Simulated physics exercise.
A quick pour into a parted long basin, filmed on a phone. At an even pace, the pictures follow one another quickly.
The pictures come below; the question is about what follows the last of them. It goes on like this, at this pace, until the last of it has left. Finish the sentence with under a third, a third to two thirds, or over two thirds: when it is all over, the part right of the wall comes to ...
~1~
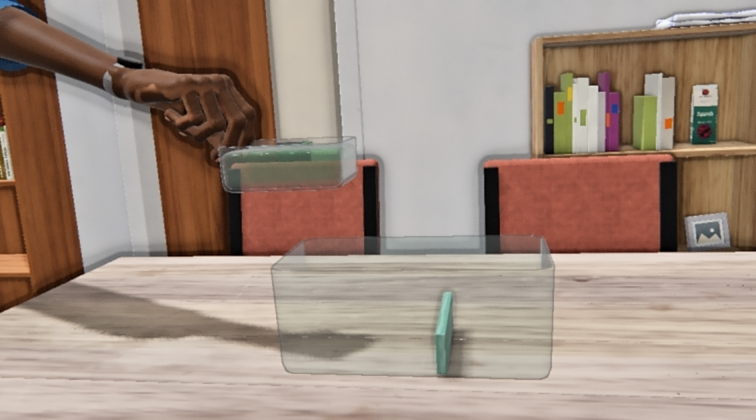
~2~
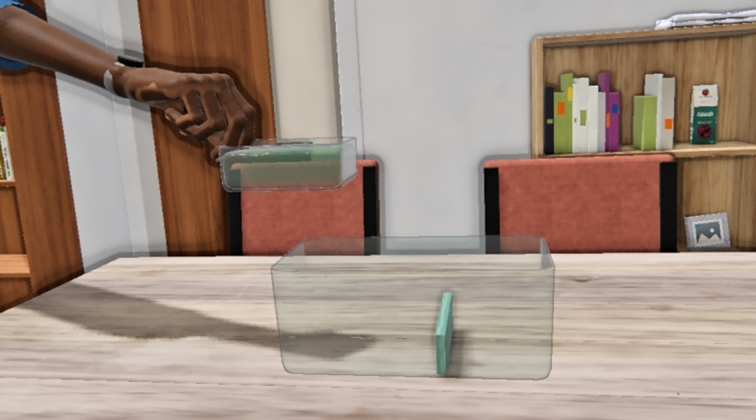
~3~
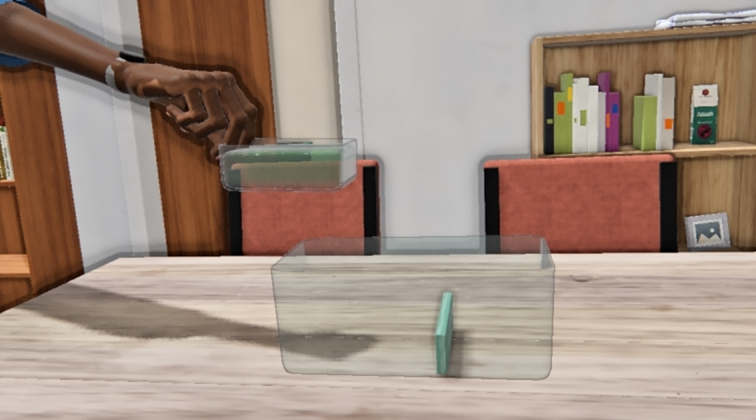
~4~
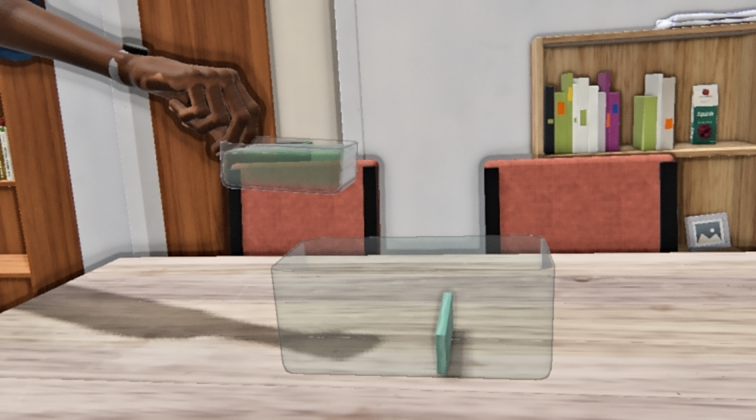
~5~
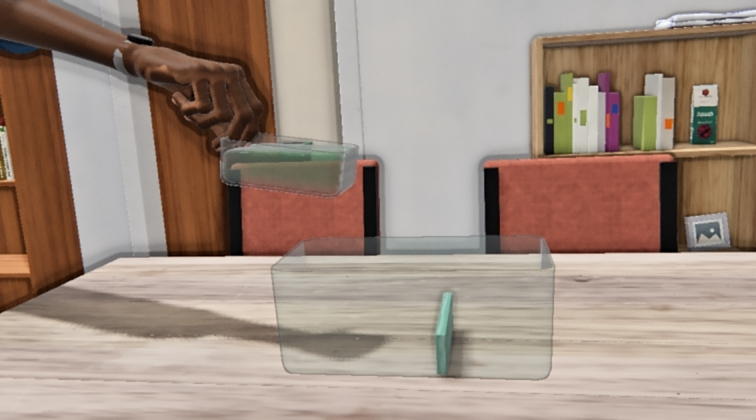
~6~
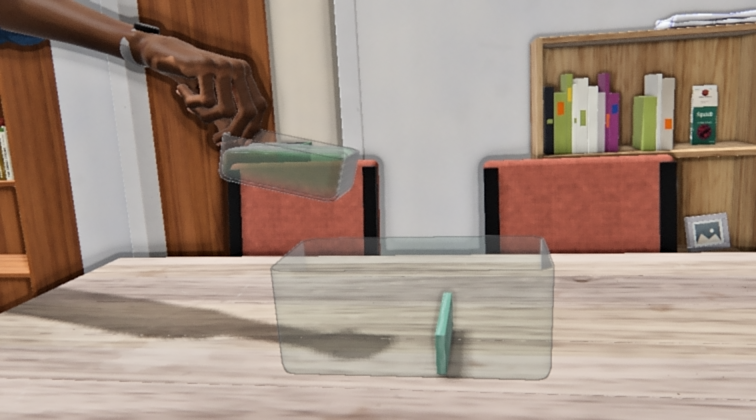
When it is all over, the part right of the wall comes to under a third.
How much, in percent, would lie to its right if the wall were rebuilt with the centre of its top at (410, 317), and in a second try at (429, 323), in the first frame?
About 55 per cent on the first try, and 25 per cent on the second.
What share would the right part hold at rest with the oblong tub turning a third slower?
Somewhere near 0 percent.
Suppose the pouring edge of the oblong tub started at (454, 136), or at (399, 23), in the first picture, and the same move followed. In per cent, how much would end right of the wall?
Close to 75 in a hundred, then close to 65 in a hundred.
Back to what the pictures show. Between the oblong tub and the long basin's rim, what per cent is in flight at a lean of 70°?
I'd reckon some 45 per cent.
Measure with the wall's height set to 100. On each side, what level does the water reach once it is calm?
The left part 40 per cent, the right part 0.
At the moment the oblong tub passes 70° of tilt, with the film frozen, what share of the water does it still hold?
About 25 %.
A moment on, the oblong tub is tipped part way and 25 per cent is still to pour, 32 is left of the wall and 0 right of it.
Next, the oblong tub is tipped on its side and 6 per cent is still to pour, 88 is left of the wall and 1 right of it.
Then the oblong tub is tipped right over and 1 per cent is still to pour, 94 is left of the wall and 3 right of it.
Later the oblong tub is tipped right over and 0 per cent is still to pour, 95 is left of the wall and 3 right of it.
In the end 95 per cent lies left of the wall, 3 right of it and 2 outside.
